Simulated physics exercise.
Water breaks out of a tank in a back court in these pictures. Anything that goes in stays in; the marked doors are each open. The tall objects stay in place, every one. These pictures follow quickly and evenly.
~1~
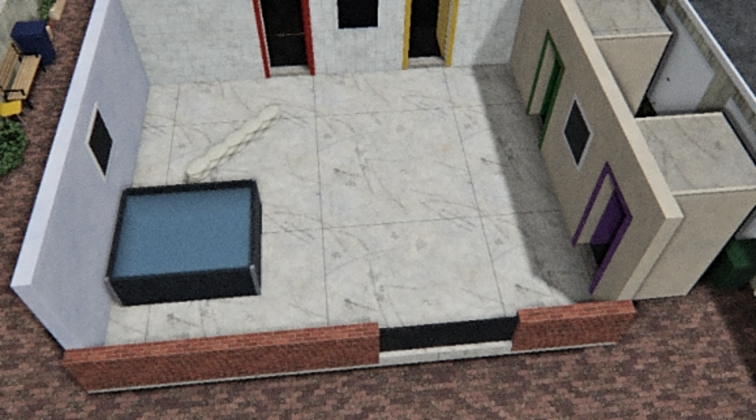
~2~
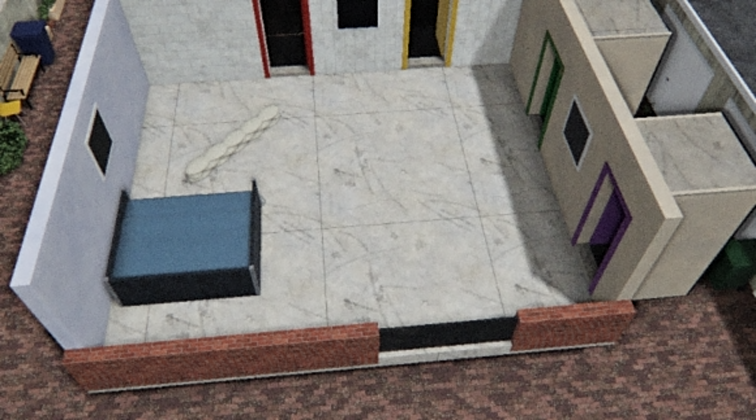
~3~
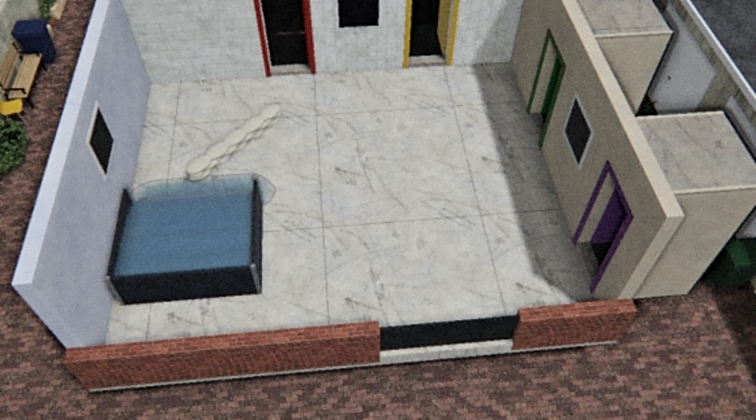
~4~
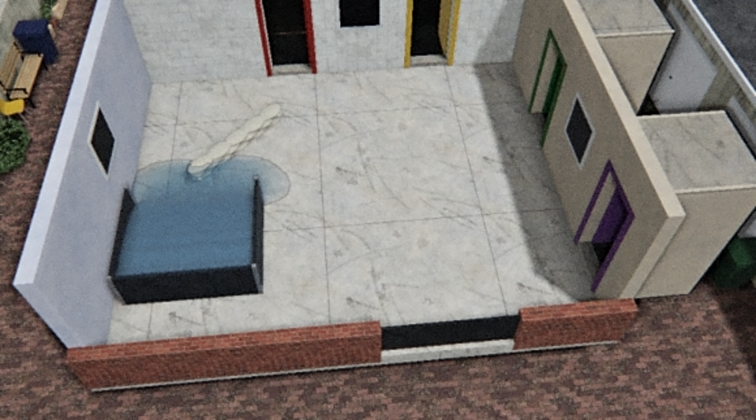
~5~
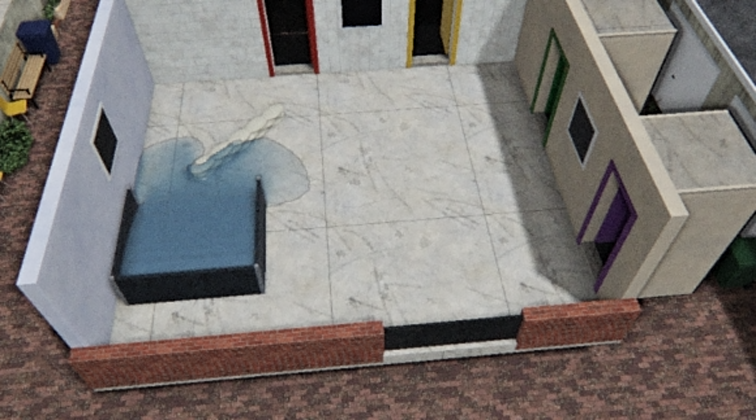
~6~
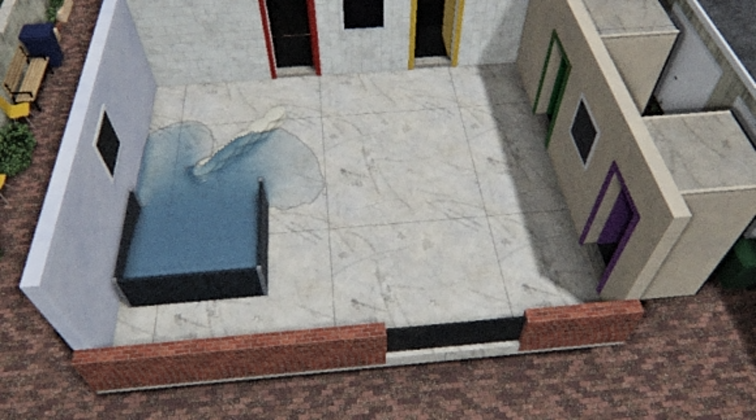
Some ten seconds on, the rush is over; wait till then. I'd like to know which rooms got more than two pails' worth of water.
One by one: The green door will most likely exceed two buckets. The red door will most likely not exceed two buckets. The yellow door will most likely not exceed two buckets. The purple door will most likely not exceed two buckets.
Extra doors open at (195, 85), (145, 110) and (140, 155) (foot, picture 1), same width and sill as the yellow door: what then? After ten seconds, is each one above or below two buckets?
Taking them as listed, the first overshoots, the second overshoots and the third overshoots.
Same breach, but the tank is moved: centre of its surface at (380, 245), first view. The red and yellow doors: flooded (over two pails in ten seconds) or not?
The red door tops the threshold, and the yellow door tops the threshold.
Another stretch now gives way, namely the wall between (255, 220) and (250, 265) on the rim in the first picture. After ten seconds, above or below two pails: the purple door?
Here's my take: The purple door tops the limit.
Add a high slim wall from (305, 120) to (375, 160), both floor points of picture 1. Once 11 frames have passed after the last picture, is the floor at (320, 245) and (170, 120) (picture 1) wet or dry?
Taking the points in order, the first is high and dry and the second is inundated.
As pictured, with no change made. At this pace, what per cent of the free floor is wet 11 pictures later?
I'd say close to 35 per cent.
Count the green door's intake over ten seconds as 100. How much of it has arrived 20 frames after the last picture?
Share by then: 0 in a hundred.
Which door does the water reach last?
Answer - the purple one.
A moment on, water covers 25 % of the floor; the green door not reached, the red door not reached, the yellow door not reached, the purple door not reached.
Next, water covers 35 % of the floor; the green door not reached, the red door wet at the sill, nothing in, the yellow door wet at the sill, nothing in, the purple door not reached.
Then, water covers 55 % of the floor; the green door not reached, the red door under two buckets in, the yellow door wet at the sill, nothing in, the purple door not reached.
Later, water covers 65 % of the floor; the green door over two buckets in, the red door under two buckets in, the yellow door under two buckets in, the purple door wet at the sill, nothing in.
In the end, water covers 90 % of the floor; the green door far over two buckets in, the red door under two buckets in, the yellow door under two buckets in, the purple door under two buckets in.
